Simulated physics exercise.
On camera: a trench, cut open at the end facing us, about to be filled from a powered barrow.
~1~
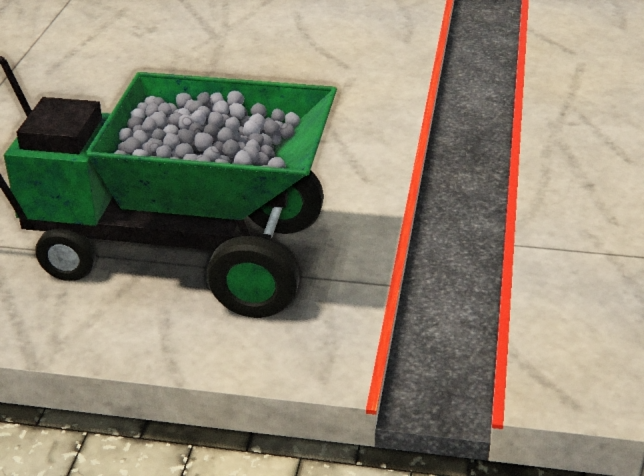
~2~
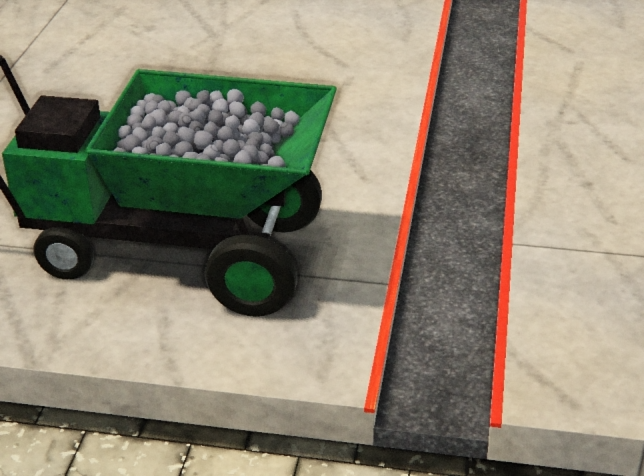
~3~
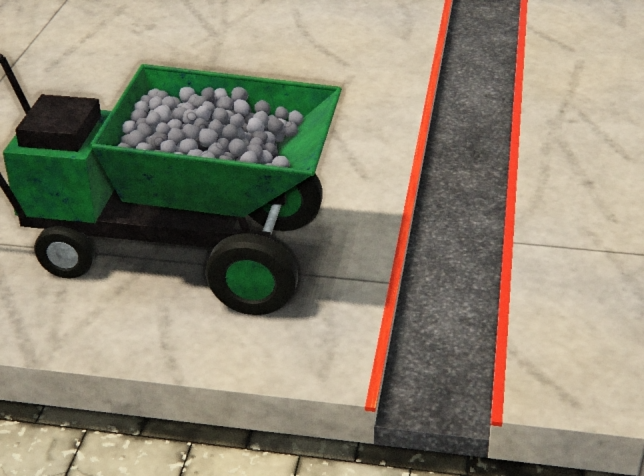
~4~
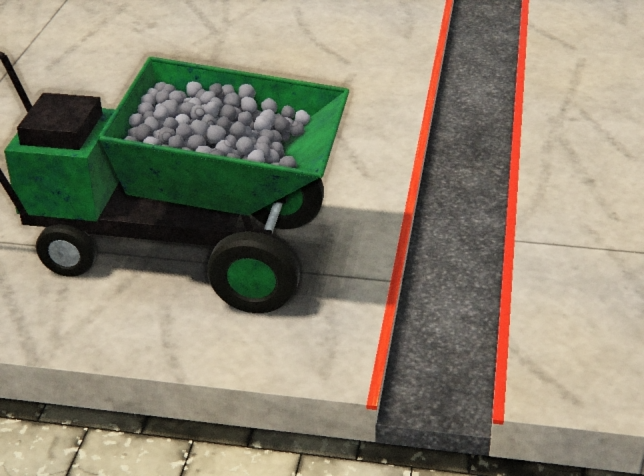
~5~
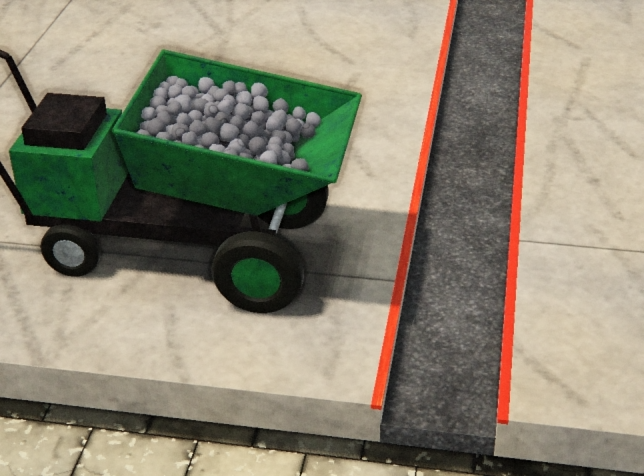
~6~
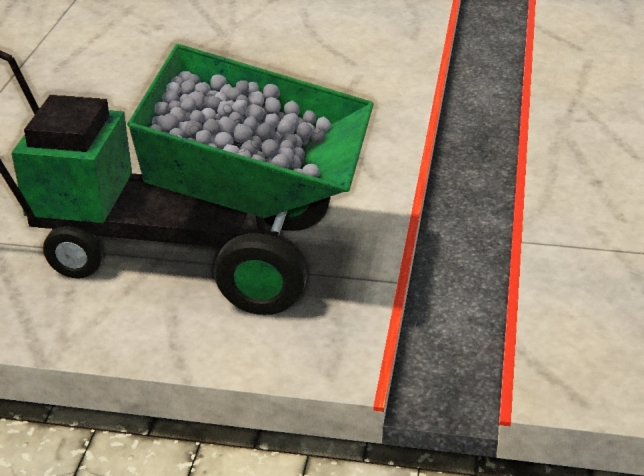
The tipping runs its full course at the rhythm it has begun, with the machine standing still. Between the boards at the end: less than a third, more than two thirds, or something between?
In the trench: More than two thirds.
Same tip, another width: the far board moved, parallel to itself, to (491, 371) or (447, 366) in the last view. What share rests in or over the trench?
In turn 70 and 40 in a hundred.
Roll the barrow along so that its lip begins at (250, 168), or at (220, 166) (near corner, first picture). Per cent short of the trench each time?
The first gives 20 %, the second 40 %.
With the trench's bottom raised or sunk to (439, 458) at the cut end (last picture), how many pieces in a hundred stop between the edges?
It comes to 100 per cent or so.
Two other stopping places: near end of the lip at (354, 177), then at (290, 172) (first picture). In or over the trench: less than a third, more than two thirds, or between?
In turn: The middle third; beyond two thirds.
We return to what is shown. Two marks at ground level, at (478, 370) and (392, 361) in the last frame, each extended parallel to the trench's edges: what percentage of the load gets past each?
Roughly 20 per cent, and 90 per cent.
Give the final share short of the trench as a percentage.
Roughly 0 in a hundred.
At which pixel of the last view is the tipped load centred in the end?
Near (464, 287).
Soon, skip tipped steeply; all in the skip.
A while on, skip tipped right over; about half in the skip; about half in or heaped over the trench; a stray few falling.
Towards the end, skip tipped right over; a small part in the skip; most in or heaped over the trench; a small part beyond it.
Finally, skip tipped right over; a small part in the skip; most in or heaped over the trench; a small part beyond it.
